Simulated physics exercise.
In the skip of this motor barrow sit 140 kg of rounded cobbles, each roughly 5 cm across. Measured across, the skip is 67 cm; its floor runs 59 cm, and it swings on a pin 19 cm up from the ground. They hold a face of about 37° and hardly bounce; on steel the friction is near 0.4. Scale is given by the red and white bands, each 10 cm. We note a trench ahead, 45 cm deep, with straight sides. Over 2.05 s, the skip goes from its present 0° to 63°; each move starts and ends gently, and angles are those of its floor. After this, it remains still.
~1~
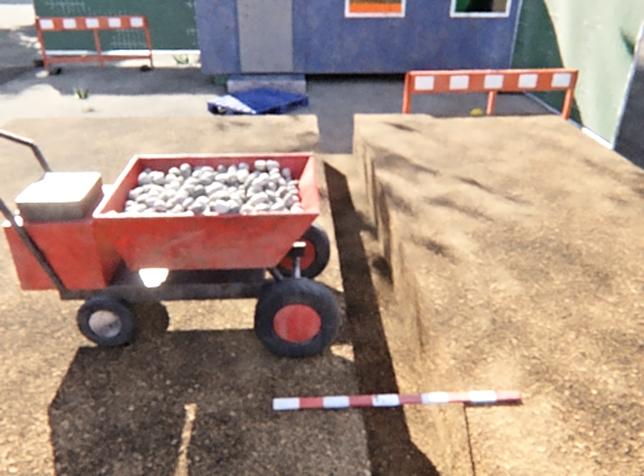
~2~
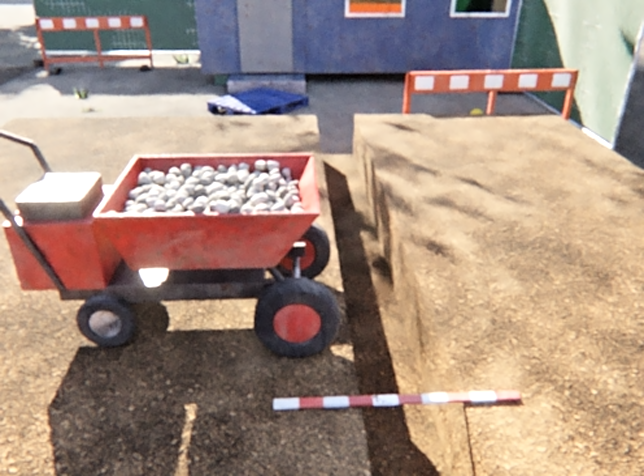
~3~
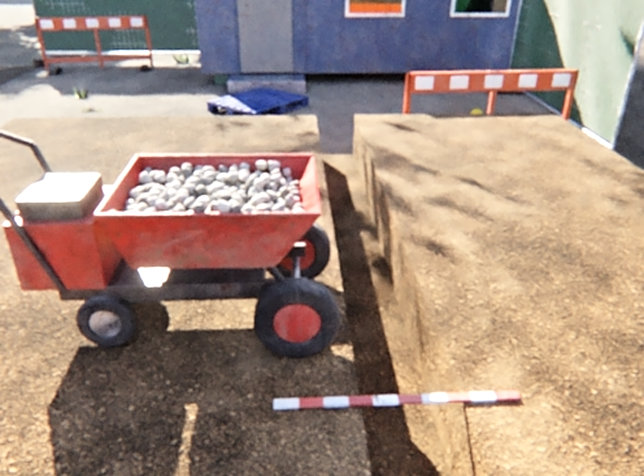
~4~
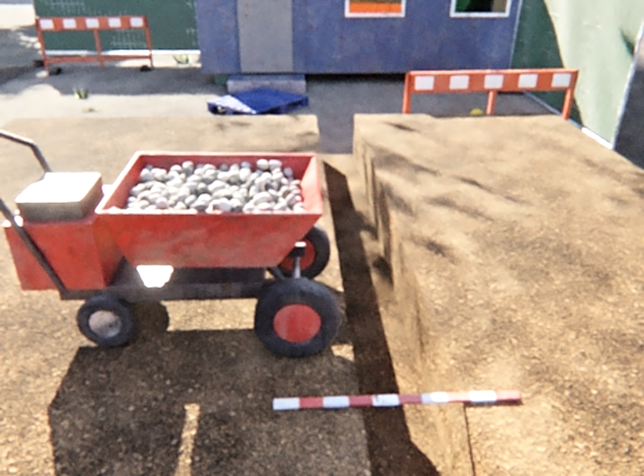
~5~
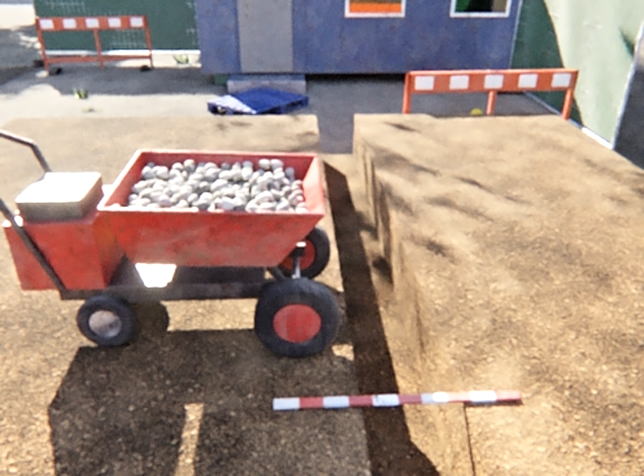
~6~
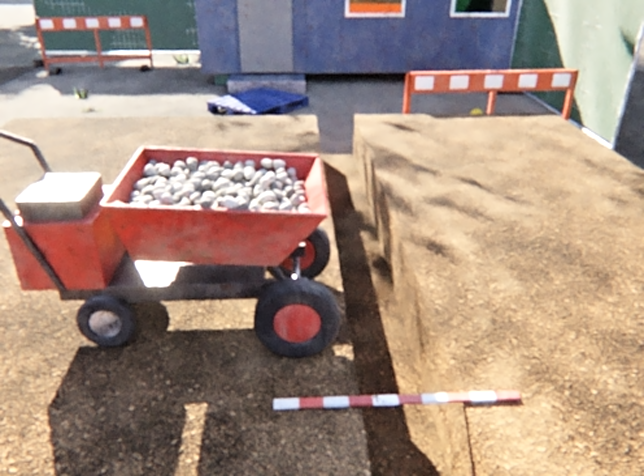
On a sunlit work site with a blue cabin and orange barriers behind, a red motor barrow loaded with rounded grey cobbles stands beside a straight-sided trench. At first its skip looks level and still, then the rear edge rises very slightly, tilting the skip gently toward the right while the wheels stay put.
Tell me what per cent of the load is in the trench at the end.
Some 45 per cent.
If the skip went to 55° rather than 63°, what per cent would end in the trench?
About 30%.
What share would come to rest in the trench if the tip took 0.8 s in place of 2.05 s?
It would come to roughly 30 per cent.
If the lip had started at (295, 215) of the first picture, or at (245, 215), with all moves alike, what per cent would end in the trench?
From the first place around 60 per cent, from the other around 80.
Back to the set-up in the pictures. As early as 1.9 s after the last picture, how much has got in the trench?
Some 15 per cent of the load by that point.
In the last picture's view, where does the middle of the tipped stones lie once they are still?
Roughly at (417, 361).
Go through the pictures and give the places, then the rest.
In the first picture, lip at (319, 214), floor tilted 0°, highest stones at (211, 181).
In the second picture, lip at (319, 214), floor tilted 0°, highest stones at (205, 180).
In the third picture, the skip is at 1°, its lip at (320, 214); the top of the load is at (206, 179).
In the fourth picture, the skip is at 1°, its lip at (322, 215); the top of the load is at (203, 178).
In the fifth picture, lip at (324, 215), floor tilted 2°, highest stones at (197, 176).
In the sixth picture, the skip is at 4°, its lip at (327, 216); the top of the load is at (199, 174).
Then, 1.2 s after the last picture the floor is at 53°, 100 % in the skip; the foremost stones are at (405, 246).
Then, 1.9 s after the last picture the floor is at 63°, 65 % in the skip, 14 % in the trench, 21 % past the trench; the foremost stones are at (502, 308).
Then, 2.2 s after the last picture the floor is at 63°, 44 % in the skip, 21 % in the trench, 35 % past the trench; the foremost stones are at (558, 300).
Then, 4.1 s after the last picture the floor is at 63°, 20 % in the skip, 45 % in the trench, 35 % past the trench; the foremost stones are at (596, 306).
